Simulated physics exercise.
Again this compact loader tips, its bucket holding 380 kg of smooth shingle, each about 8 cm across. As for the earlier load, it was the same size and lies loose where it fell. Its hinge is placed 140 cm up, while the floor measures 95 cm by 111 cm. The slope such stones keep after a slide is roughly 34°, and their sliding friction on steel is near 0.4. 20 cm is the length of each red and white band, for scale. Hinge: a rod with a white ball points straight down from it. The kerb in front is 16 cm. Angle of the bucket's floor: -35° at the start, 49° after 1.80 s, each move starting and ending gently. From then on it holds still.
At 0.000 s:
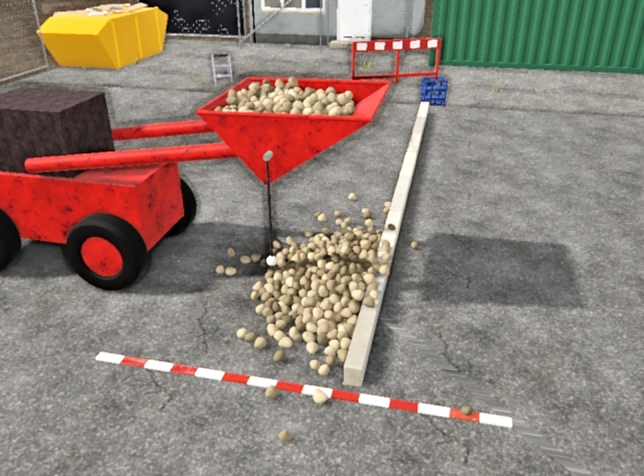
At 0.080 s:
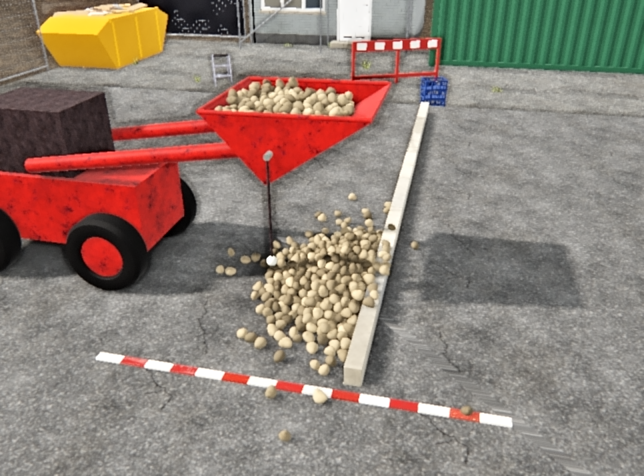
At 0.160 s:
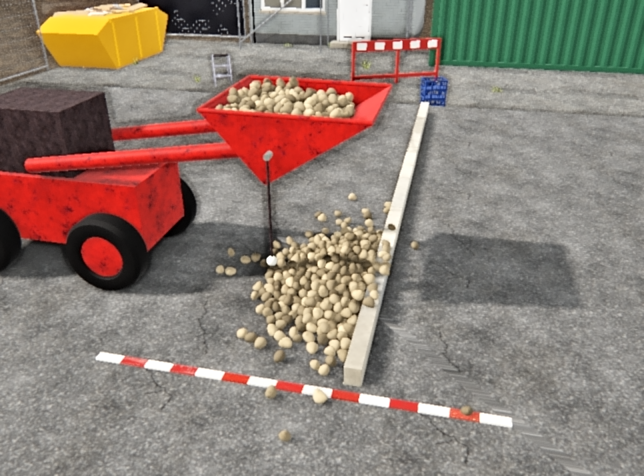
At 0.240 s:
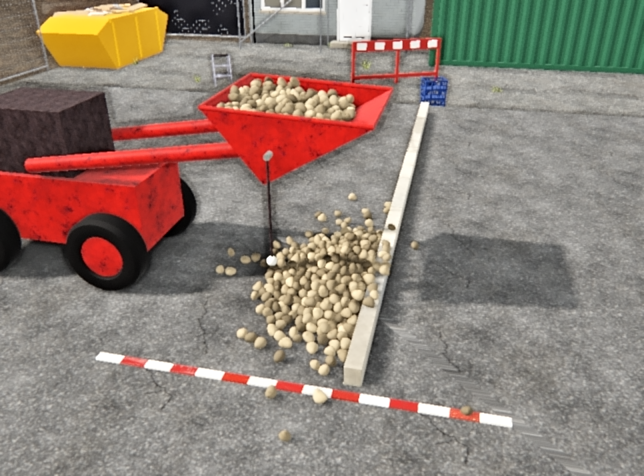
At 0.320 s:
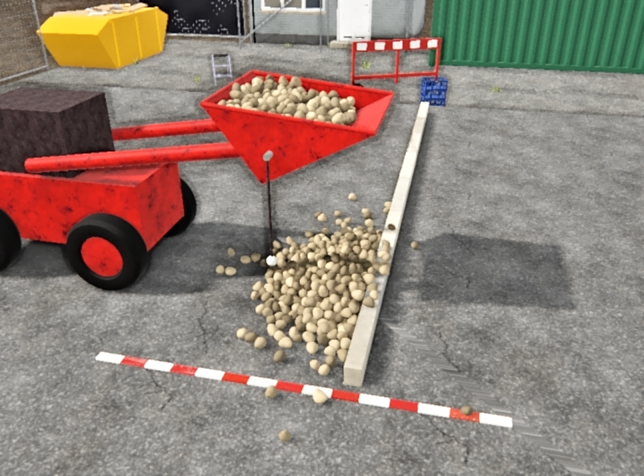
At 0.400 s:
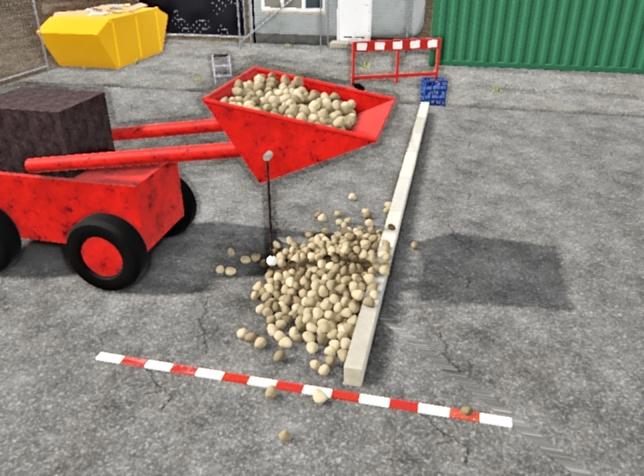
In a paved yard, a red loader held a bucket of pale round stones above a loose heap beside a long kerb, then slowly tilted the bucket a little, its right-hand lip dipping slightly.
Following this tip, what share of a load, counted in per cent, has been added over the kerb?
72 per cent, roughly.
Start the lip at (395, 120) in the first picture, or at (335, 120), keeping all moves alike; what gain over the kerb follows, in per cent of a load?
Case one about 95 %, case two about 30 %.
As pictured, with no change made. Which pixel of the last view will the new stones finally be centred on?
Centre at roughly (417, 287).
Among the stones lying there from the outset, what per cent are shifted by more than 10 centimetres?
I'd put it at about 5 per cent.
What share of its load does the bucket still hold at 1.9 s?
Around 5 per cent of the load is still inside.
After 1.4 s the floor is at 36°; in per cent of one load, 91 in the bucket, 108 on this side of the kerb; the foremost stones are at (397, 271).
After 1.9 s the floor is at 49°; in per cent of one load, 6 in the bucket, 145 on this side of the kerb, 49 over the kerb; the foremost stones are at (476, 299).
After 2.2 s the floor is at 49°; in per cent of one load, 0 in the bucket, 132 on this side of the kerb, 68 over the kerb; the foremost stones are at (549, 314).
After 5.0 s the floor is at 49°; in per cent of one load, 0 in the bucket, 127 on this side of the kerb, 72 over the kerb; the foremost stones are at (634, 327). Net gain over the kerb, 72.
